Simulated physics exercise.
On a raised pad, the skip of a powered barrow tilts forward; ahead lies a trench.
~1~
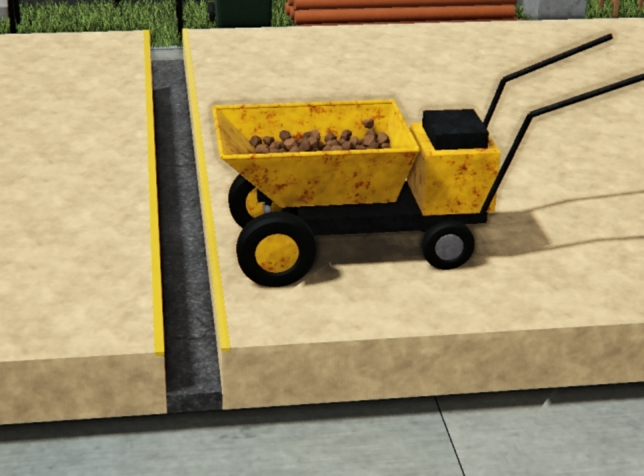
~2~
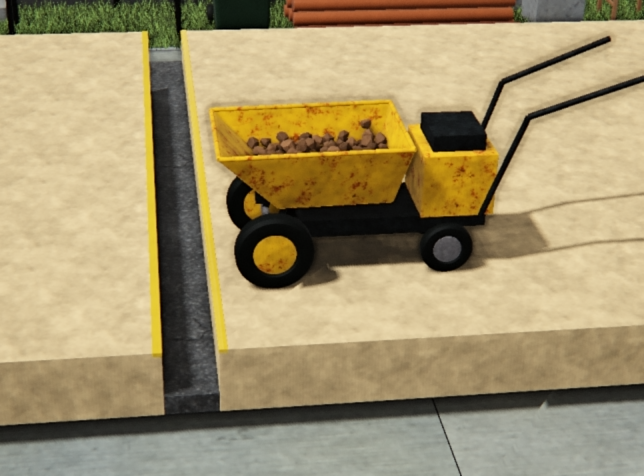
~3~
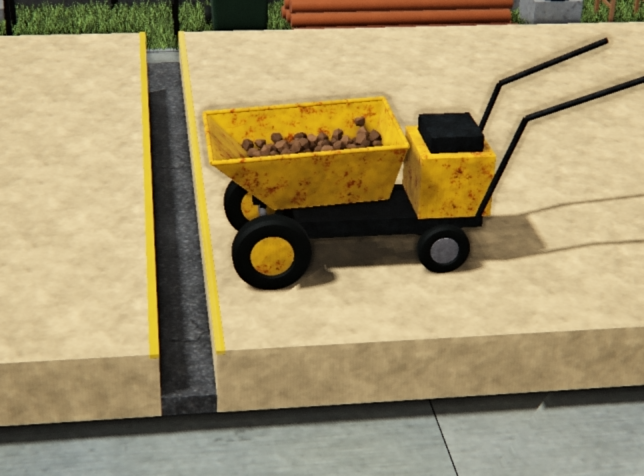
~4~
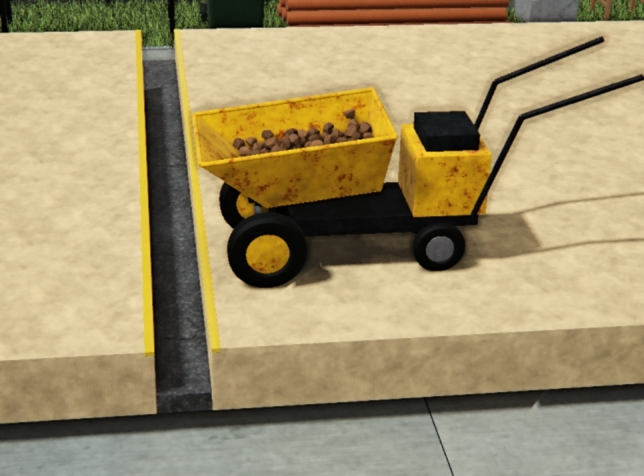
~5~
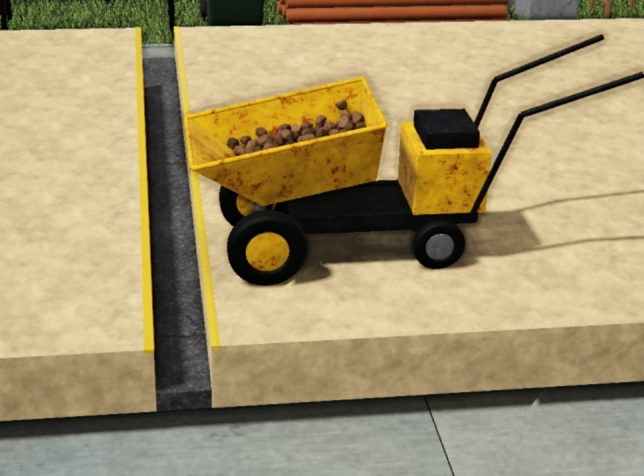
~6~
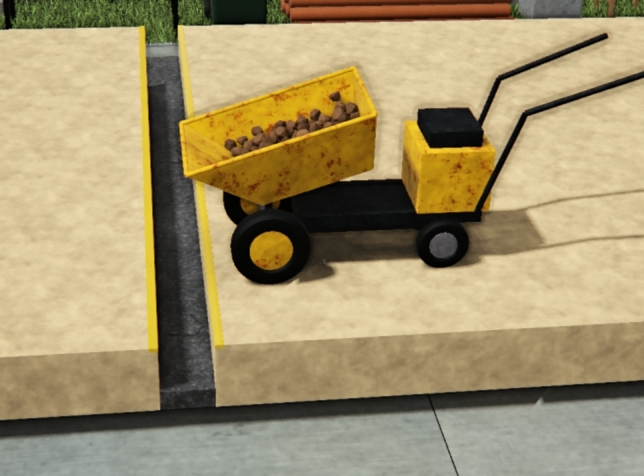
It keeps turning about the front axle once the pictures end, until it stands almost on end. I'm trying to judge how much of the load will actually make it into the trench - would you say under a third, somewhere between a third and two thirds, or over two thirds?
I would say under a third.
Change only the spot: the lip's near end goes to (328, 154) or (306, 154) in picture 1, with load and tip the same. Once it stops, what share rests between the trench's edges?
In order: 60 % and 80 %.
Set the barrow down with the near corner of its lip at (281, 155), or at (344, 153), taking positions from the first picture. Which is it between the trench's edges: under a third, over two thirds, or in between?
The first stop gives beyond two thirds, while the second gives between a third and two thirds.
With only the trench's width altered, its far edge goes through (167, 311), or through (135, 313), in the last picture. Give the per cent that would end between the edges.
0 % then 30 %, roughly.
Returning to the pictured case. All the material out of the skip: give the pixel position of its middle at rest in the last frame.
I'd place the middle at about (96, 254).
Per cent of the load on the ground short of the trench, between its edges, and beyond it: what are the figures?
I get 0 % short, 0 % between and 85 % beyond.
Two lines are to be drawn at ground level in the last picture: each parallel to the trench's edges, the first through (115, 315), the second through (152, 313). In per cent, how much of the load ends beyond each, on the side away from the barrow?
In order: 60 percent, then 80 percent.
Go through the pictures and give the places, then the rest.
In the first picture, lip of the skip (223, 158), level; top of the load (325, 160), clay clods; first edge of the trench (221, 312); far edge (158, 315), the trench under half as wide as the skip, and about as deep as wide.
In the second picture, lip of the skip (219, 160), level; top of the load (333, 153).
In the third picture, lip of the skip (212, 164), tipped barely; top of the load (339, 148).
In the fourth picture, lip of the skip (201, 165), tipped a little; top of the load (329, 142).
In the fifth picture, lip of the skip (192, 169), tipped a little; top of the load (340, 146).
In the sixth picture, lip of the skip (187, 175), tipped clearly; top of the load (331, 128); first edge of the trench (215, 309); far edge (152, 312).
Just after the last frame, skip tipped steeply; every one in the skip.
A moment on, skip tipped steeply; the larger part in the skip; roughly a quarter beyond it; just a few falling.
Further on, skip tipped right over; roughly a quarter in the skip; the larger part beyond it.
When it is over, skip tipped right over; about a tenth in the skip; just a few in or heaped over the trench; the larger part beyond it.
